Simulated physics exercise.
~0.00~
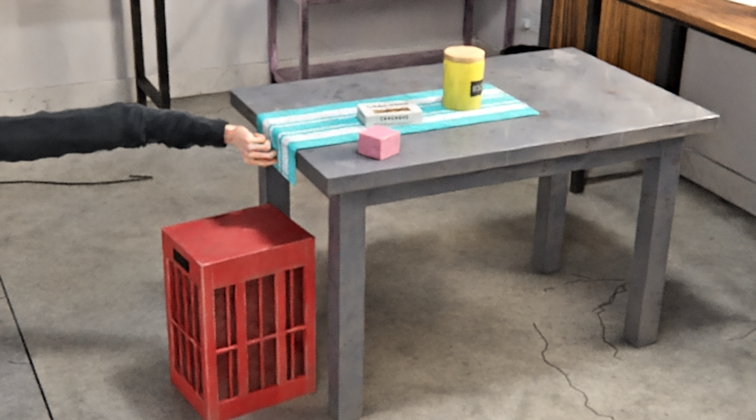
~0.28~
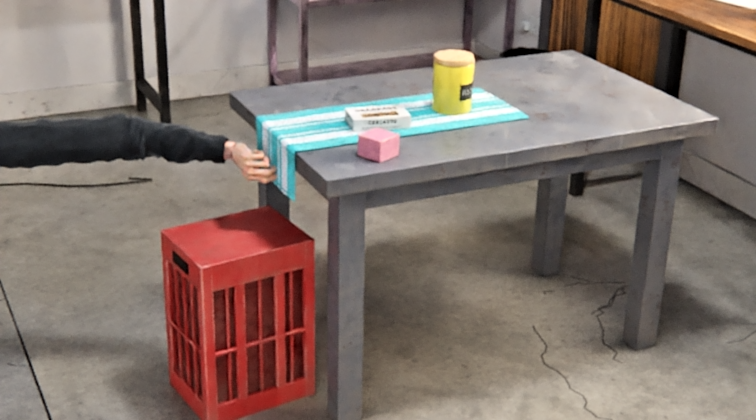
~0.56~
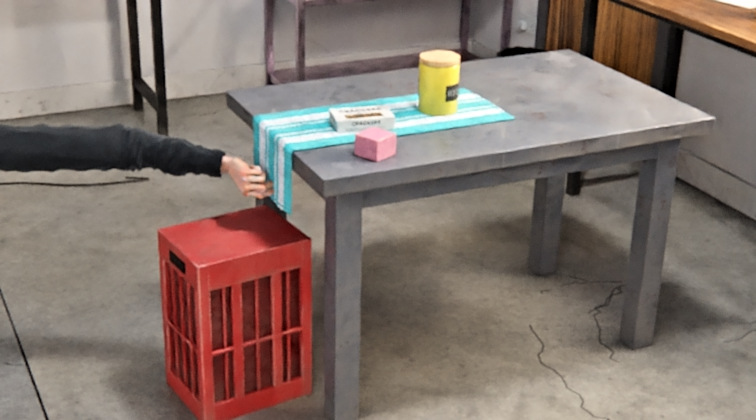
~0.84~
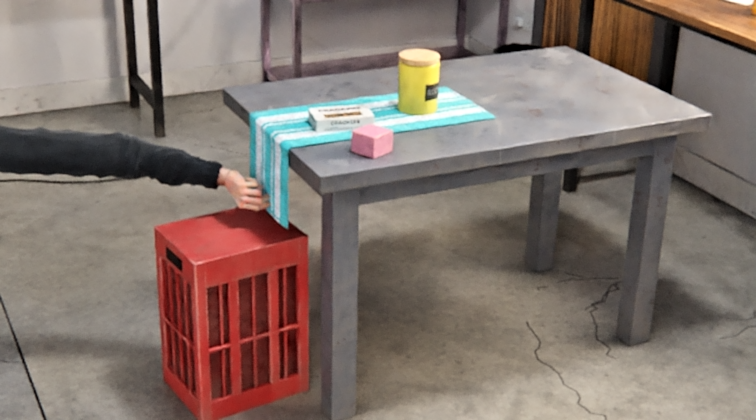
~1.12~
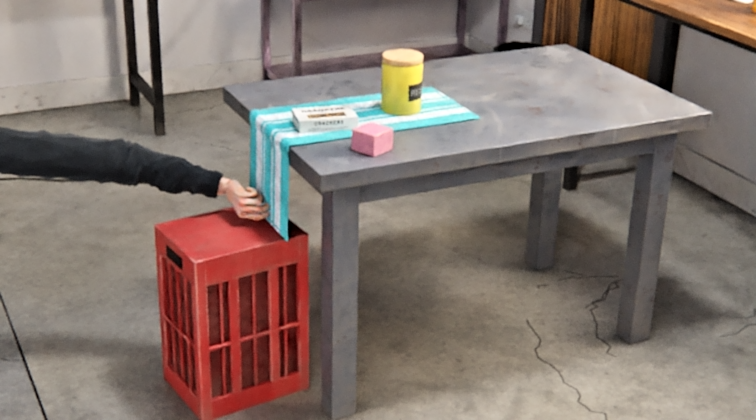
In a room with a cracked concrete floor, a slightly swaying camera looks down at a grey table from the front. A turquoise and white striped cloth lies across its left part, holding a white packet and an upright yellow canister, with a pink block near the front edge and a red crate on the floor below. A dark-sleeved arm from the left grips the cloth's hanging end and slowly draws it down. The packet and canister ride left with the cloth, while the block stays put. Finally the hem reaches the crate, with all three objects still on the table.
